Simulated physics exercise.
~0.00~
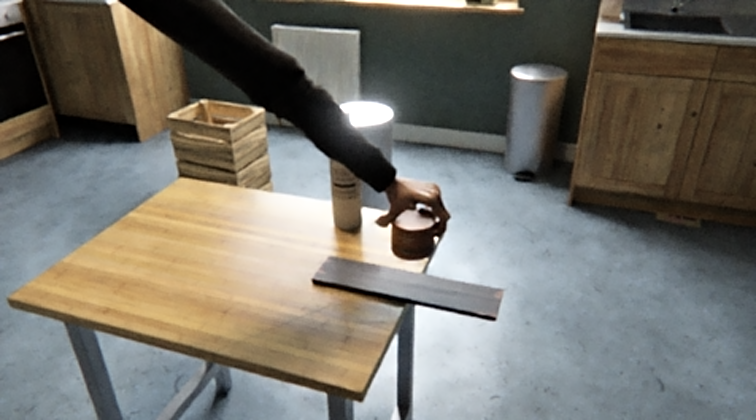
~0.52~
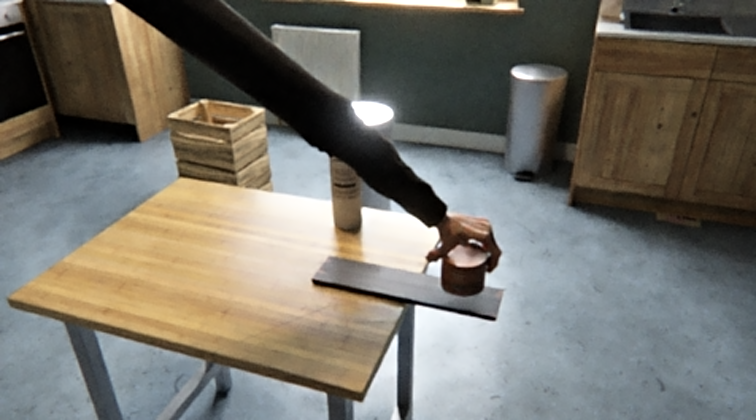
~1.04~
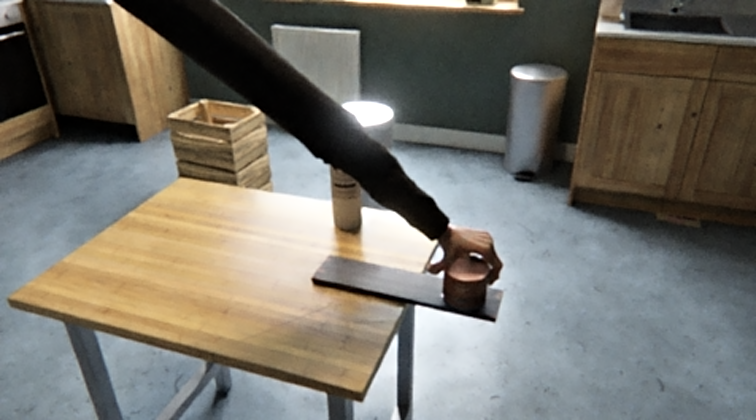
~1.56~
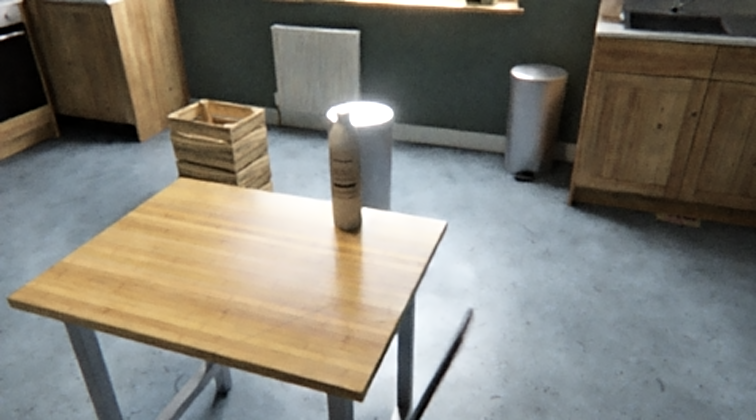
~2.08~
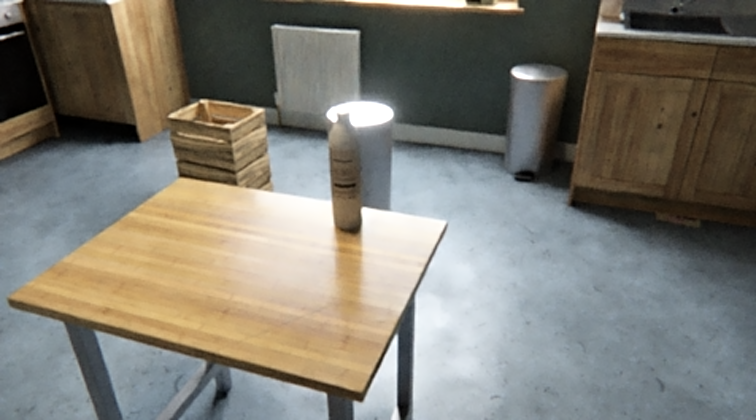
A hand sets an orange tub on the overhanging black plank, and both fall off the table.
